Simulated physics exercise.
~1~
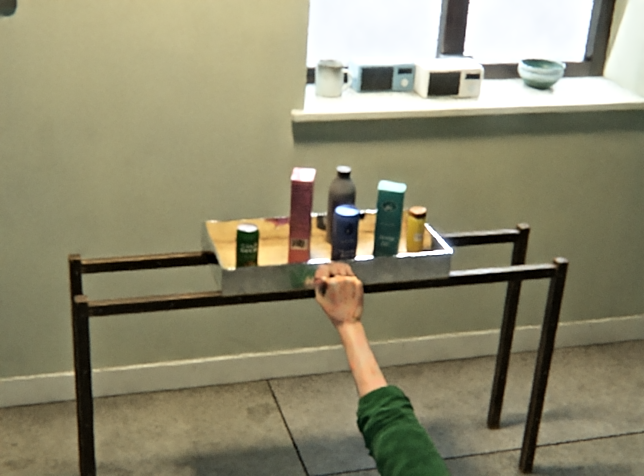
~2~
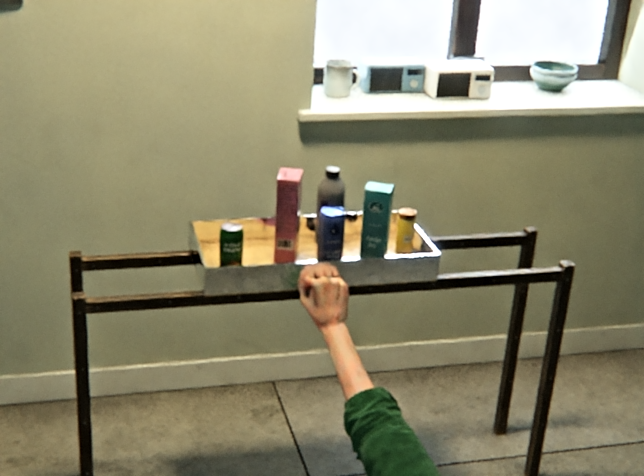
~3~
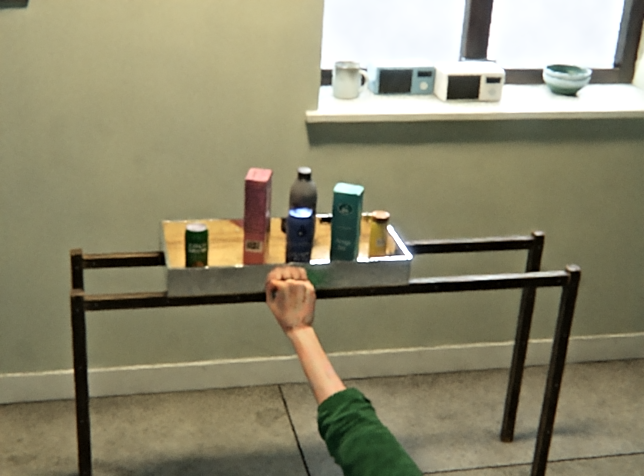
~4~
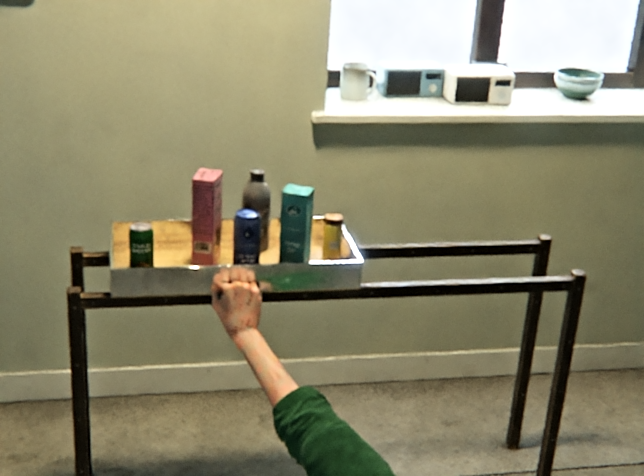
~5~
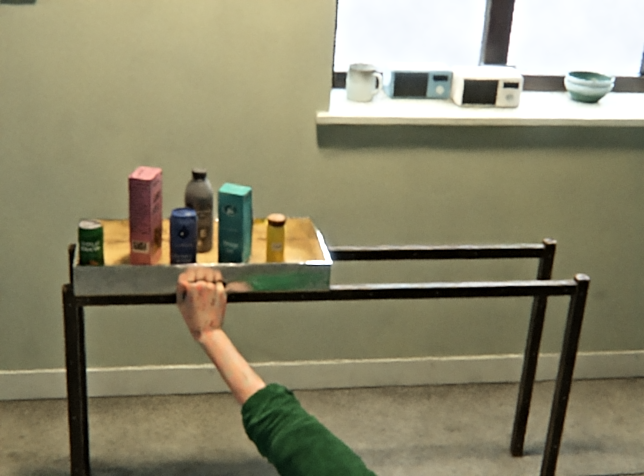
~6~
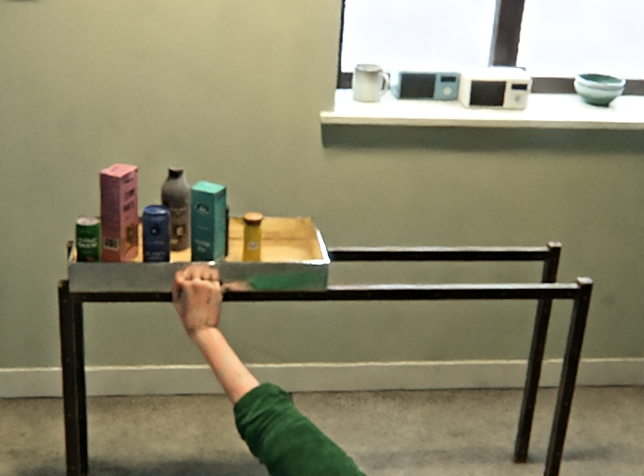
In a plain room, a hand slides a loaded tray left until items shift leftward.
